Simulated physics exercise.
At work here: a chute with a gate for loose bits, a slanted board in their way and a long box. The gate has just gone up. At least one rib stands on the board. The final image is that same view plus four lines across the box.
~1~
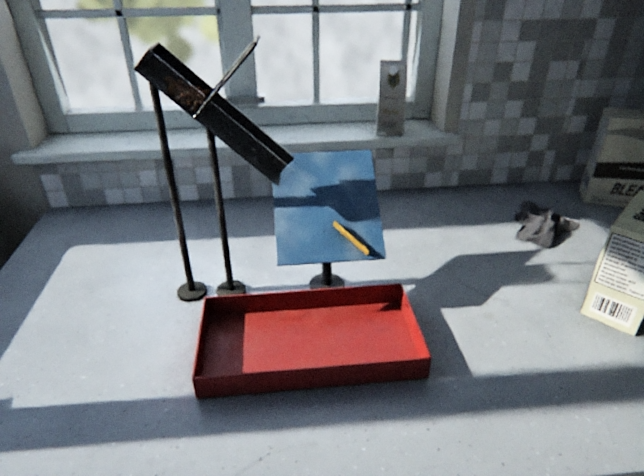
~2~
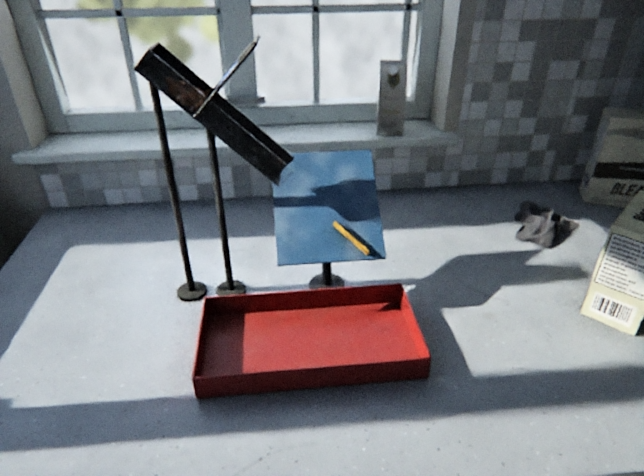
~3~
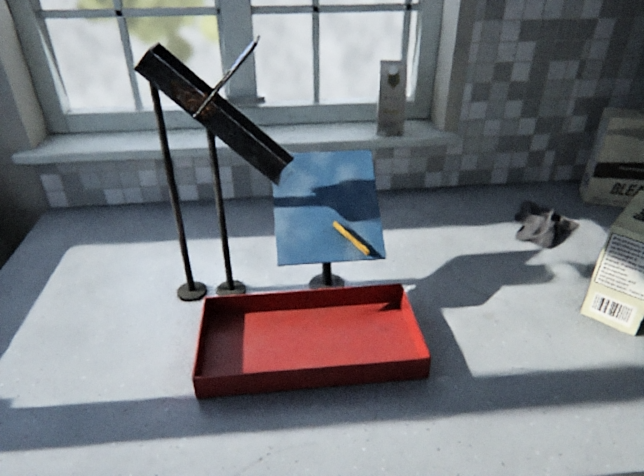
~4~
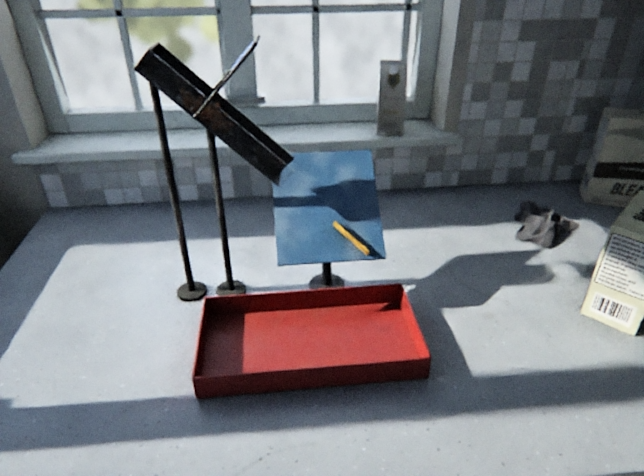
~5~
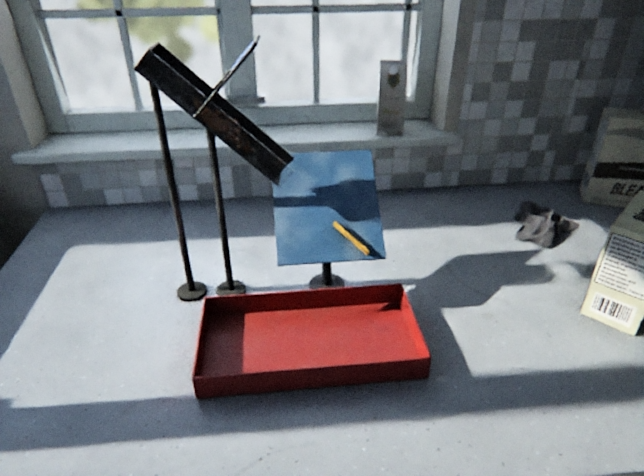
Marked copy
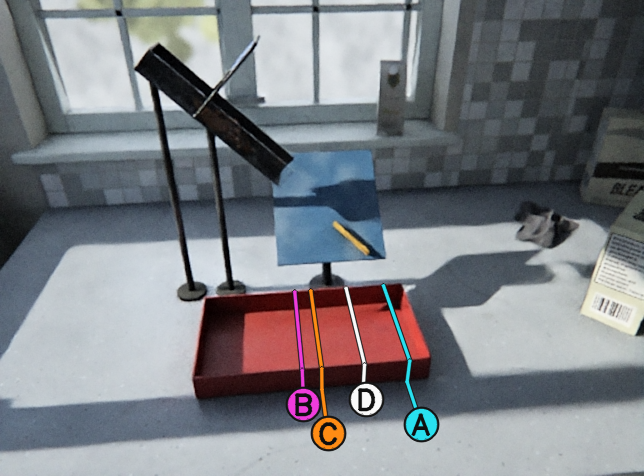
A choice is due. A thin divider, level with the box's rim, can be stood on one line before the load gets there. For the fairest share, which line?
Use line D.
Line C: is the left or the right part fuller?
The right side.
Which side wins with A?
More lands on the left.
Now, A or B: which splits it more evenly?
That is line A.
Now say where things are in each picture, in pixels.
The first picture shows load behind the gate at (190, 94), cereal balls; lip of the chute at (280, 179), sloping fairly steeply.
The second picture shows middle of the board at (327, 204), tilted fairly steeply; middle of its low edge at (333, 262); of its high edge at (321, 152).
The third picture shows front corners of the box at (193, 378) and (431, 358), empty; front of the load at (210, 114).
The fourth picture shows middle of the load at (207, 109); its front at (231, 124), about a third of the way to the lip; rib from (334, 221) to (369, 252).
The fifth picture shows middle of the load at (225, 123); its front at (253, 150), about two thirds of the way to the lip.
On the marked copy, line A crosses the front rim at (409, 359); line B crosses the front rim at (302, 369); line C crosses the front rim at (321, 367); line D crosses the front rim at (364, 363).
With A, of what is caught, most on the left of the divider, about a quarter on the right.
With B, of what is caught, none on the left of the divider, all on the right.
With C, of what is caught, a stray few on the left of the divider, nearly all on the right.
With D, of what is caught, about a third on the left of the divider, about two thirds on the right.
